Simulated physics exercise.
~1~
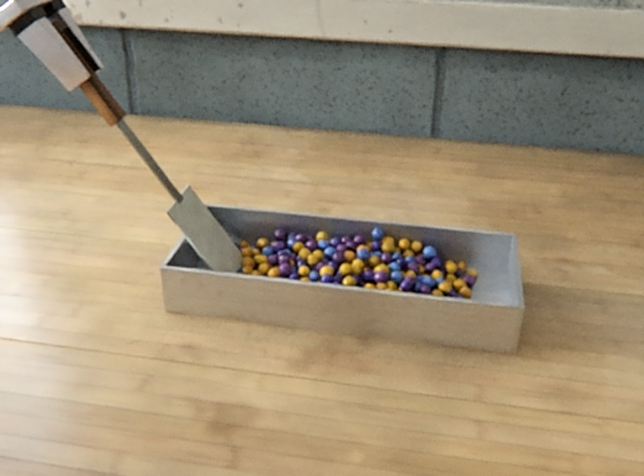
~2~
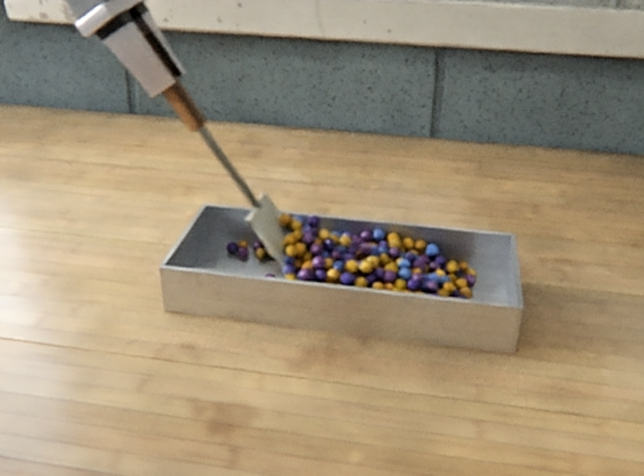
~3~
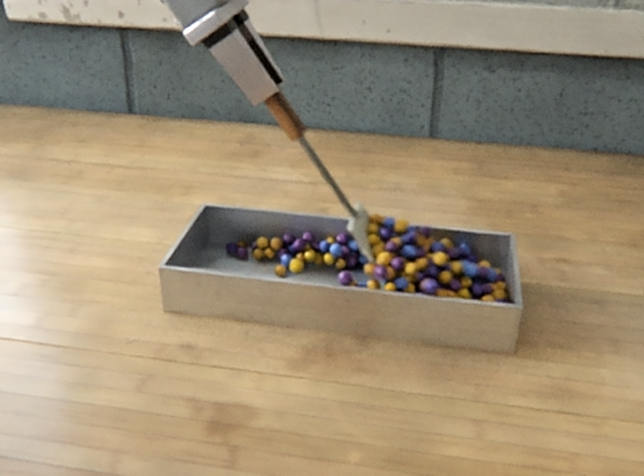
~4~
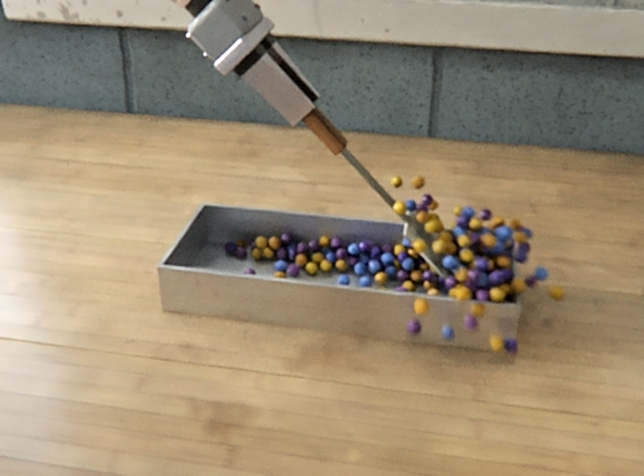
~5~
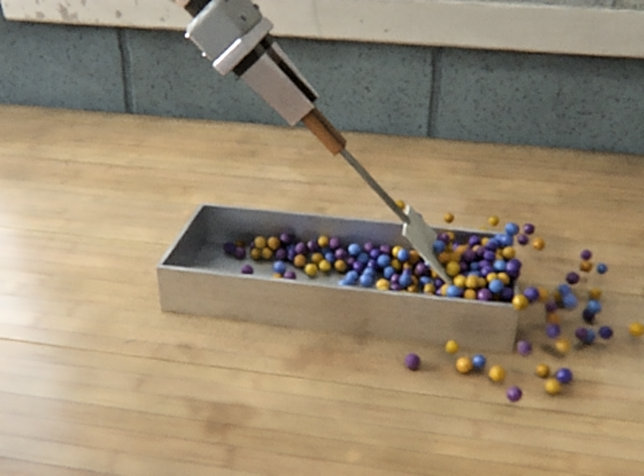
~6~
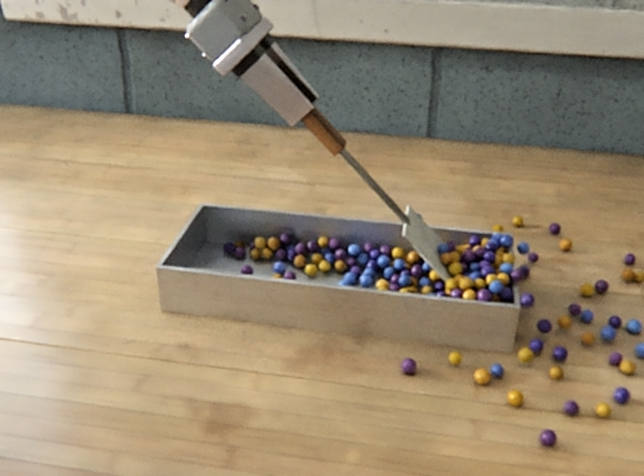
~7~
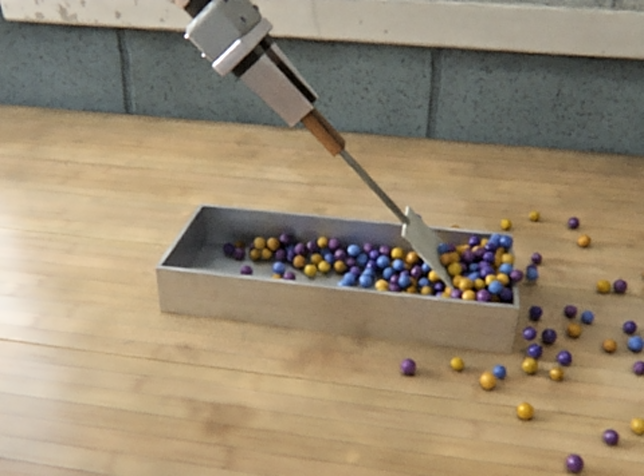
Robot arm with a flat blade pushing colourful round sweets rightward along a metal trough, spilling some over the end onto the table.
